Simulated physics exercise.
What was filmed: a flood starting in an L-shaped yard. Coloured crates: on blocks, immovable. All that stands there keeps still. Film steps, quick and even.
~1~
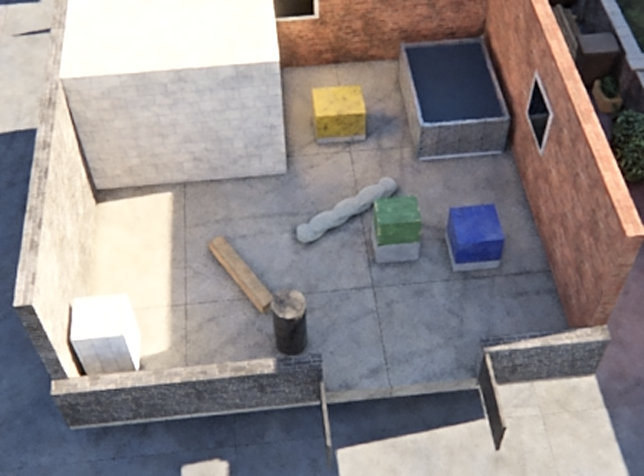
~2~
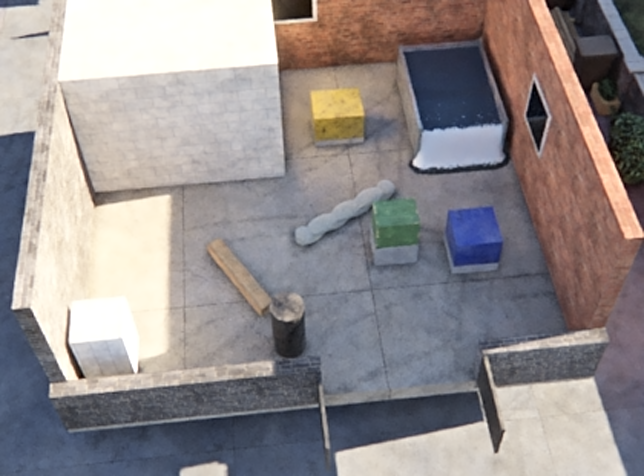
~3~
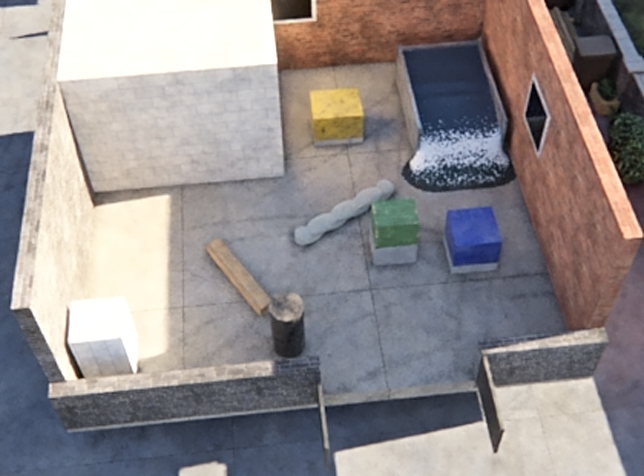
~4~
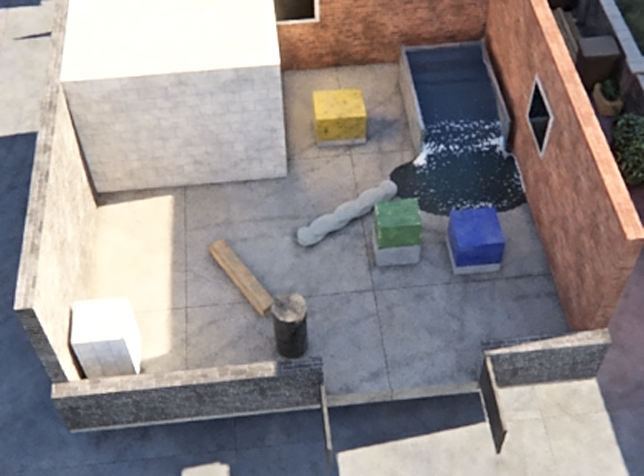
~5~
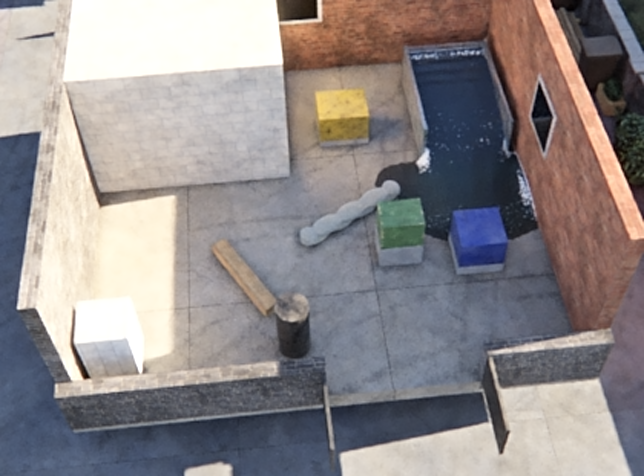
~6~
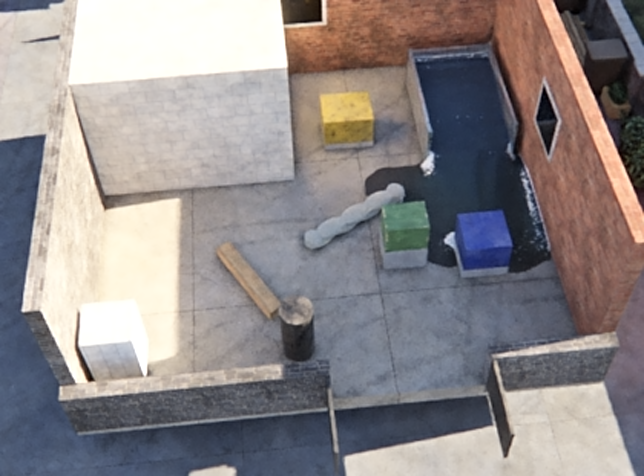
L-shaped yard with coloured crates, dark water pouring from the front of an open tank and spreading around the blue crate.
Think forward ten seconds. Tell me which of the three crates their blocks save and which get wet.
My prediction: The blue crate will be touched; the green crate will not be touched; the yellow crate will not be touched.
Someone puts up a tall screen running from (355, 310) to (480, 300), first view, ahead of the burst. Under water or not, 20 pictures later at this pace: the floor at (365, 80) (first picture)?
By then the spot is still untouched.
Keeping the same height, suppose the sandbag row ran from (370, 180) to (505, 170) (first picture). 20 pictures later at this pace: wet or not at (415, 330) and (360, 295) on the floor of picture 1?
Taking the two points in turn, the first is swamped and the second is untouched by the flood.
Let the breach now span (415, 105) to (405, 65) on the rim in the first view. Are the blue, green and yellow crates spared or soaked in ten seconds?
Result: Blue crate is not reached; green crate is not reached; yellow crate is swamped.
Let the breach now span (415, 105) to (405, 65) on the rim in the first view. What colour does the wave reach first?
That would be the yellow-painted one.
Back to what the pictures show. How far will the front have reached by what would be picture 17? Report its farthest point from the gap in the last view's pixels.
Somewhere near (382, 380).
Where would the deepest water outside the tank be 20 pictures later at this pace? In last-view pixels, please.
Answer: (583, 361).
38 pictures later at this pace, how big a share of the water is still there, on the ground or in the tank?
Roughly 82 parts in every hundred.
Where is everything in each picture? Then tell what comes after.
The open tank at (453, 83) is whole and still, in the first picture.
The front is at (413, 163), out from the gap at (460, 146), in the second picture.
The front is at (408, 176), out from the gap at (459, 147), in the third picture.
The front is at (524, 198), out from the gap at (462, 149), in the fourth picture.
The front is at a hidden place, out from the gap at (464, 149), in the fifth picture.
The front is at (516, 268), out from the gap at (469, 153), in the sixth picture.
A moment on, water covers 25 % of the floor; the blue crate water round its plinth, the green crate water round its plinth, the yellow crate not reached.
Next, water covers 35 % of the floor; the blue crate water round its plinth, the green crate water round its plinth, the yellow crate not reached.
Then, water covers 45 % of the floor; the blue crate water round its plinth, the green crate water round its plinth, the yellow crate not reached.
Later, water covers 65 % of the floor; the blue crate water round its plinth, the green crate water round its plinth, the yellow crate water round its plinth.
In the end, water covers 95 % of the floor; the blue crate was topped, the green crate stayed above the water, the yellow crate stayed above the water.
